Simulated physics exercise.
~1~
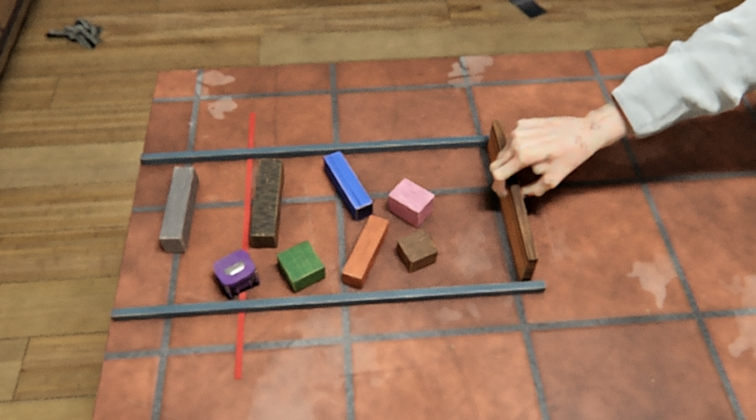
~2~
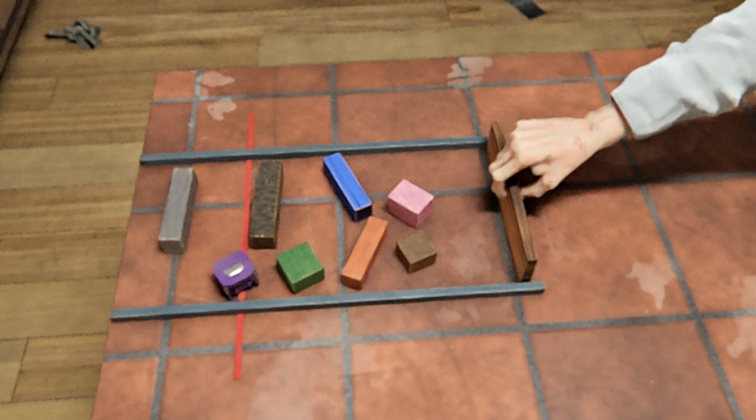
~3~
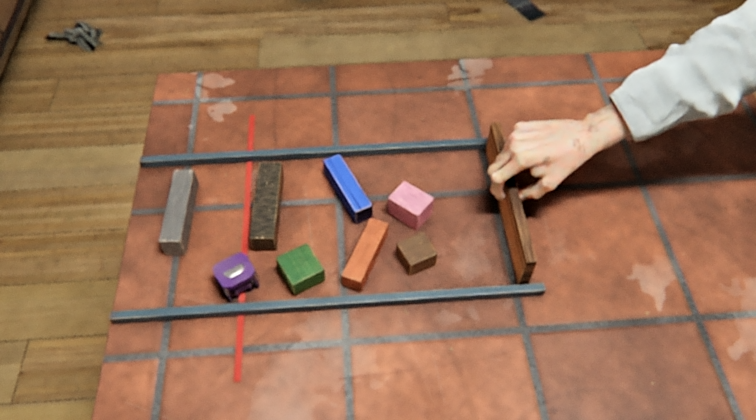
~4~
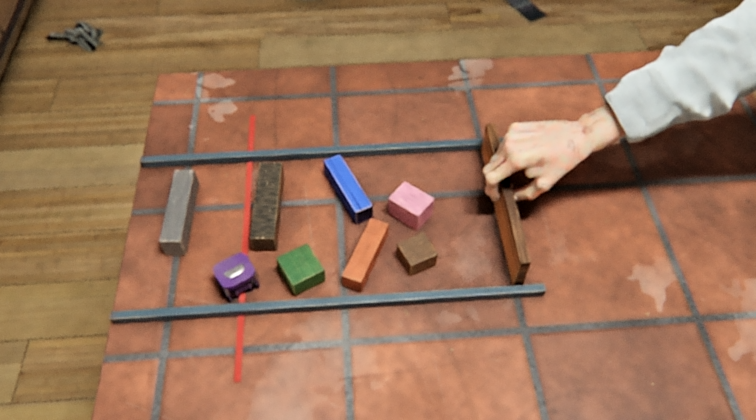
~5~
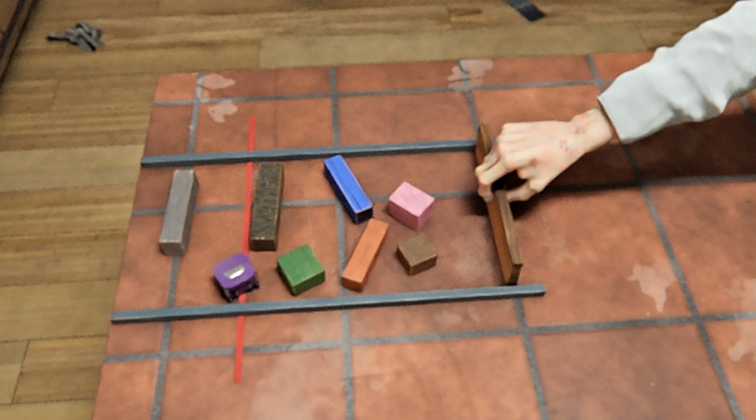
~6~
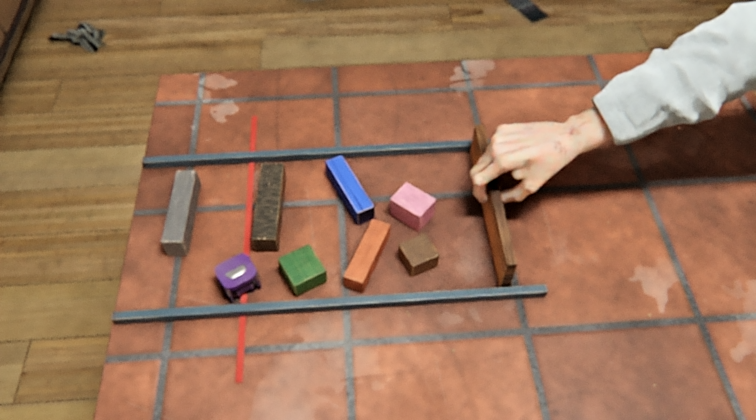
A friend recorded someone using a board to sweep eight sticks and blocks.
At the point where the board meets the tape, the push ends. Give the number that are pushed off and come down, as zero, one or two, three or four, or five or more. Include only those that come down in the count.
Zero come down.
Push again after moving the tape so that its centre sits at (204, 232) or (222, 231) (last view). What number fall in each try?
Ending up on the floor: First try 2, second try 1.
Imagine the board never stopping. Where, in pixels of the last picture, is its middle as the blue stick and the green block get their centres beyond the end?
When the blue stick crosses, the middle is near (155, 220); when the green block crosses, near (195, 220).
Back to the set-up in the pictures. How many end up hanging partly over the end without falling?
The answer comes to 0.
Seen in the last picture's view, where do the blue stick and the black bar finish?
The first one ends at (222, 186), the second at (181, 203).
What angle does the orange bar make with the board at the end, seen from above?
Somewhere near 0 degrees, I'd say.
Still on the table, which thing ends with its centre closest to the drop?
Purple case.
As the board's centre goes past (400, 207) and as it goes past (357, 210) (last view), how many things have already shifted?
Moved so far: 4, then 5.
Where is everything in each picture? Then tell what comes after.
Grey bar (180, 208); purple case (237, 274); black bar (268, 202); board (511, 197); tape (246, 226), in the first frame.
Purple case (236, 275); blue stick (347, 187), in the second frame.
Black bar (268, 205); board (509, 200), in the third frame.
Grey bar (180, 212); pink block (411, 206), in the fourth frame.
Purple case (237, 278); orange bar (366, 255), in the fifth frame.
Grey bar (182, 212); purple case (238, 278); black bar (270, 206); board (492, 202); tape (248, 229), in the sixth frame.
Soon after, none off yet; grey bar at rest near (182, 212); purple case at rest near (238, 278); black bar at rest near (270, 206).
After that, none off yet; grey bar at rest near (182, 212); purple case displaced about its own width near (217, 276); black bar displaced a little near (258, 206).
In the end, the number that fall off is zero.
